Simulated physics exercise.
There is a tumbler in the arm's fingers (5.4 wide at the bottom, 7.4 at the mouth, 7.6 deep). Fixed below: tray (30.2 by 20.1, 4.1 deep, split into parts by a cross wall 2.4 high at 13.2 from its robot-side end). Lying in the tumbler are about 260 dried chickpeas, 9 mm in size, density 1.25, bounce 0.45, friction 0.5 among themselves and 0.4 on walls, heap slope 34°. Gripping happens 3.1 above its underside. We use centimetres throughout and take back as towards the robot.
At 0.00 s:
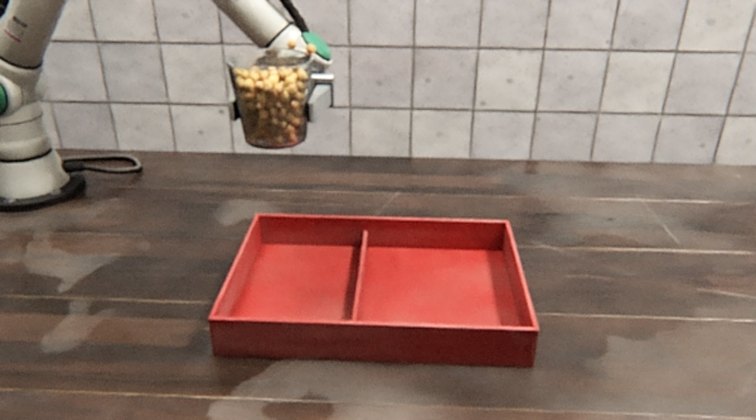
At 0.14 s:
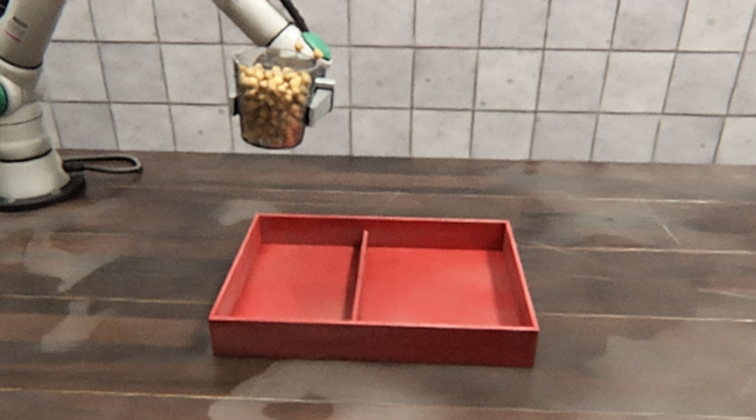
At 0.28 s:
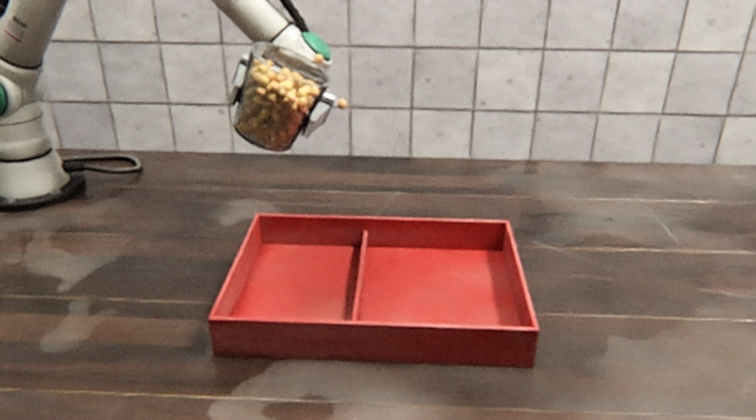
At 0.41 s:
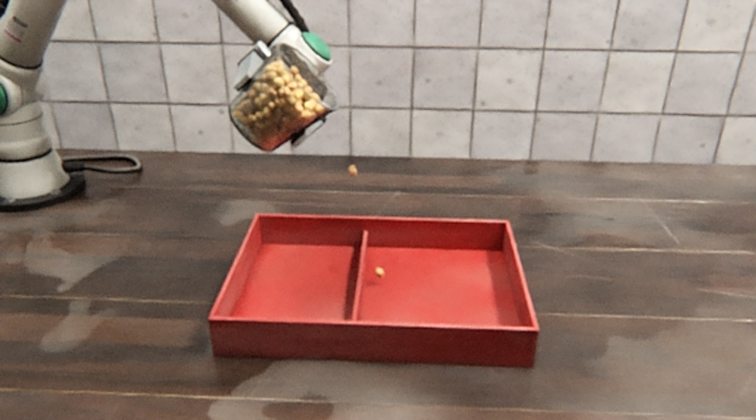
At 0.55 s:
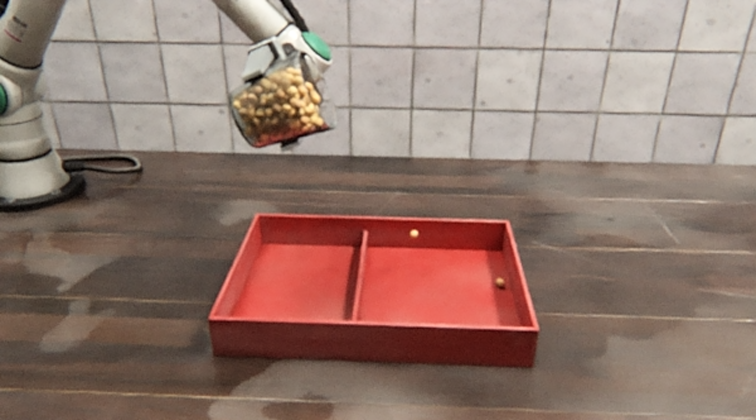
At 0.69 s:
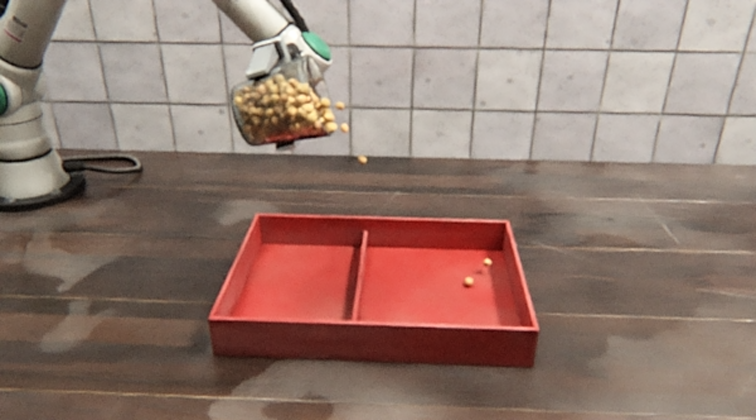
The clip shows a robot arm holding a clear tumbler of chickpeas above a divided red tray and steadily tilting it to the right, as a couple drop into the tray's right section and roll about, then more leave the rim.
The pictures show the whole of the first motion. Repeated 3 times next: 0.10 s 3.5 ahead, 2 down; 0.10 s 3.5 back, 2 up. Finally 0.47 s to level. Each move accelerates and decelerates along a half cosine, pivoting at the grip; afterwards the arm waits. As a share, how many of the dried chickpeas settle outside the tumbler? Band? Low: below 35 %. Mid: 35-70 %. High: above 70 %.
Mid.
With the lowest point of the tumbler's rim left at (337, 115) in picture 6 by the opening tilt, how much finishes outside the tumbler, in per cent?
Somewhere around 30 %.
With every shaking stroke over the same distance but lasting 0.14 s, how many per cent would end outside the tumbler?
It would come to roughly 50 %.
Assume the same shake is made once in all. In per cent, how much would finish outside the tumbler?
My guess is near 35 per cent.
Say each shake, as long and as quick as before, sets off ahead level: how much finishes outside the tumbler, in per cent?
Result: Approx. 85 %.
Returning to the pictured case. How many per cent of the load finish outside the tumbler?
The share is close to 60 per cent.
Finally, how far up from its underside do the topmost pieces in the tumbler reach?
I'd put it at close to 5.0 centimetres.
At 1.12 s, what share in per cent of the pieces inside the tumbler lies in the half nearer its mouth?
Mouth half share: Roughly 50 %.
By 1.12 s, tilted 73° forward, highest piece 24 above the table; 143 in the tumbler, 72 in the far-side part, 7 in the robot-side part, 38 in flight or on a rim.
By 1.55 s, tilted 31° forward, highest piece 24 above the table; 133 in the far-side part, 106 in the tumbler, 19 in the robot-side part, 1 on the table or floor, 1 in flight or on a rim.
By 1.96 s, level, highest piece 24 above the table; 134 in the far-side part, 106 in the tumbler, 19 in the robot-side part, 1 on the table or floor.
By 3.01 s, level, highest piece 24 above the table; 134 in the far-side part, 106 in the tumbler, 19 in the robot-side part, 1 on the table or floor.
Final count, 134 in the far-side part, 106 in the tumbler, 19 in the robot-side part, 1 on the table or floor. That is 59 % outside the tumbler.
